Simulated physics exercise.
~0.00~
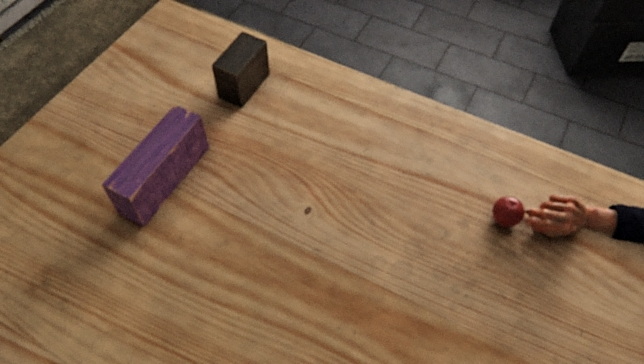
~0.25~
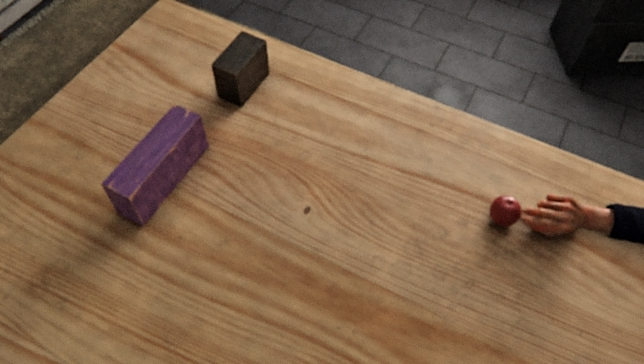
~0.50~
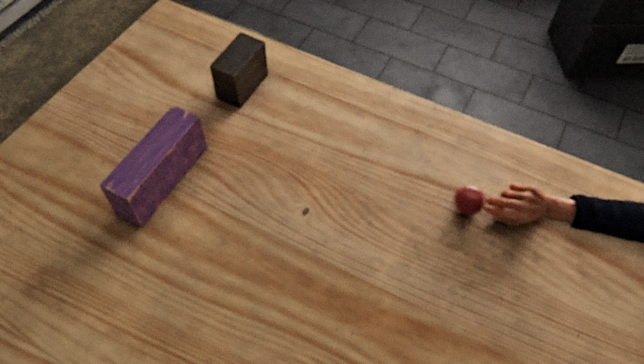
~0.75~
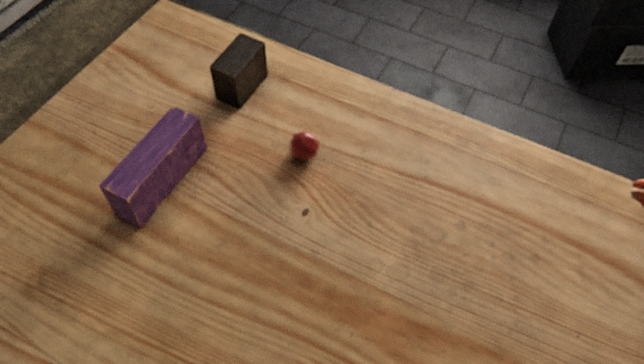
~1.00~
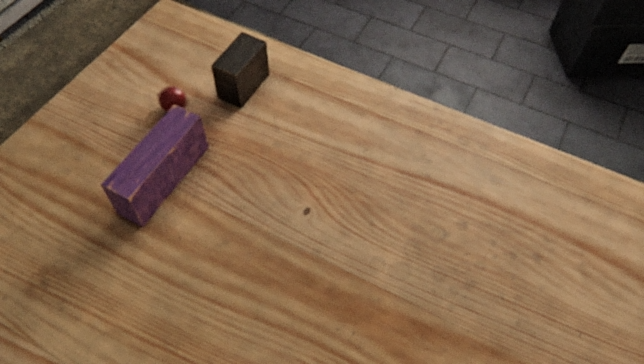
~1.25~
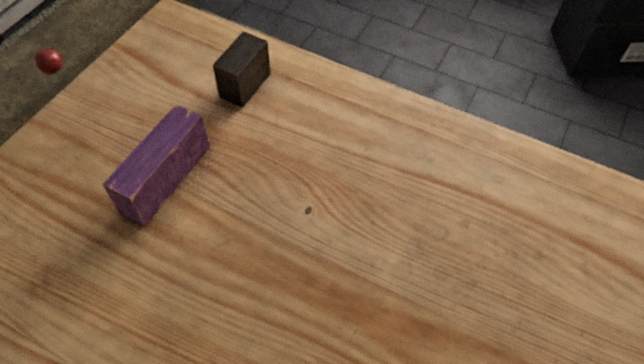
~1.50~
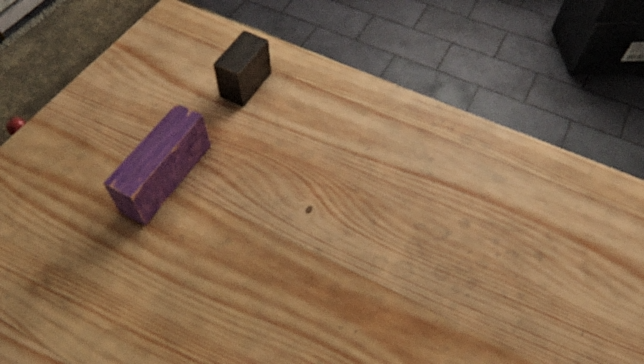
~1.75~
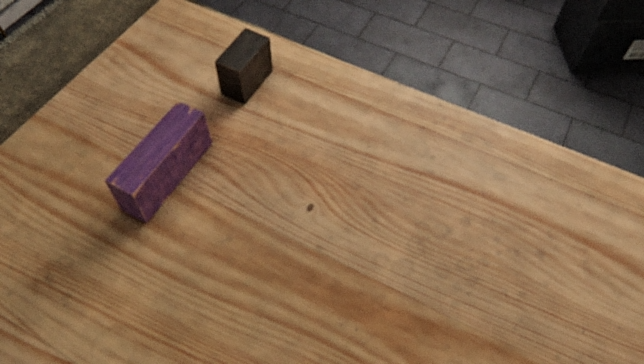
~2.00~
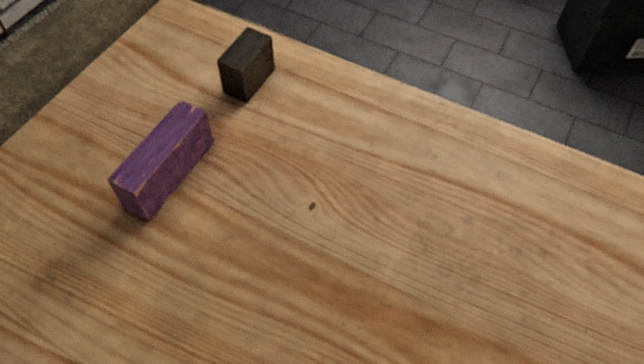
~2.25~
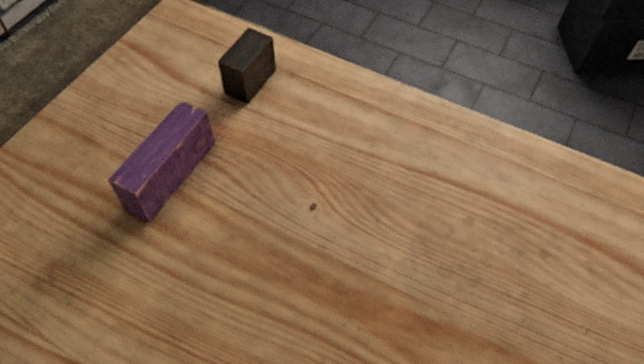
A hand rolls a red apple left between two blocks and off the table.
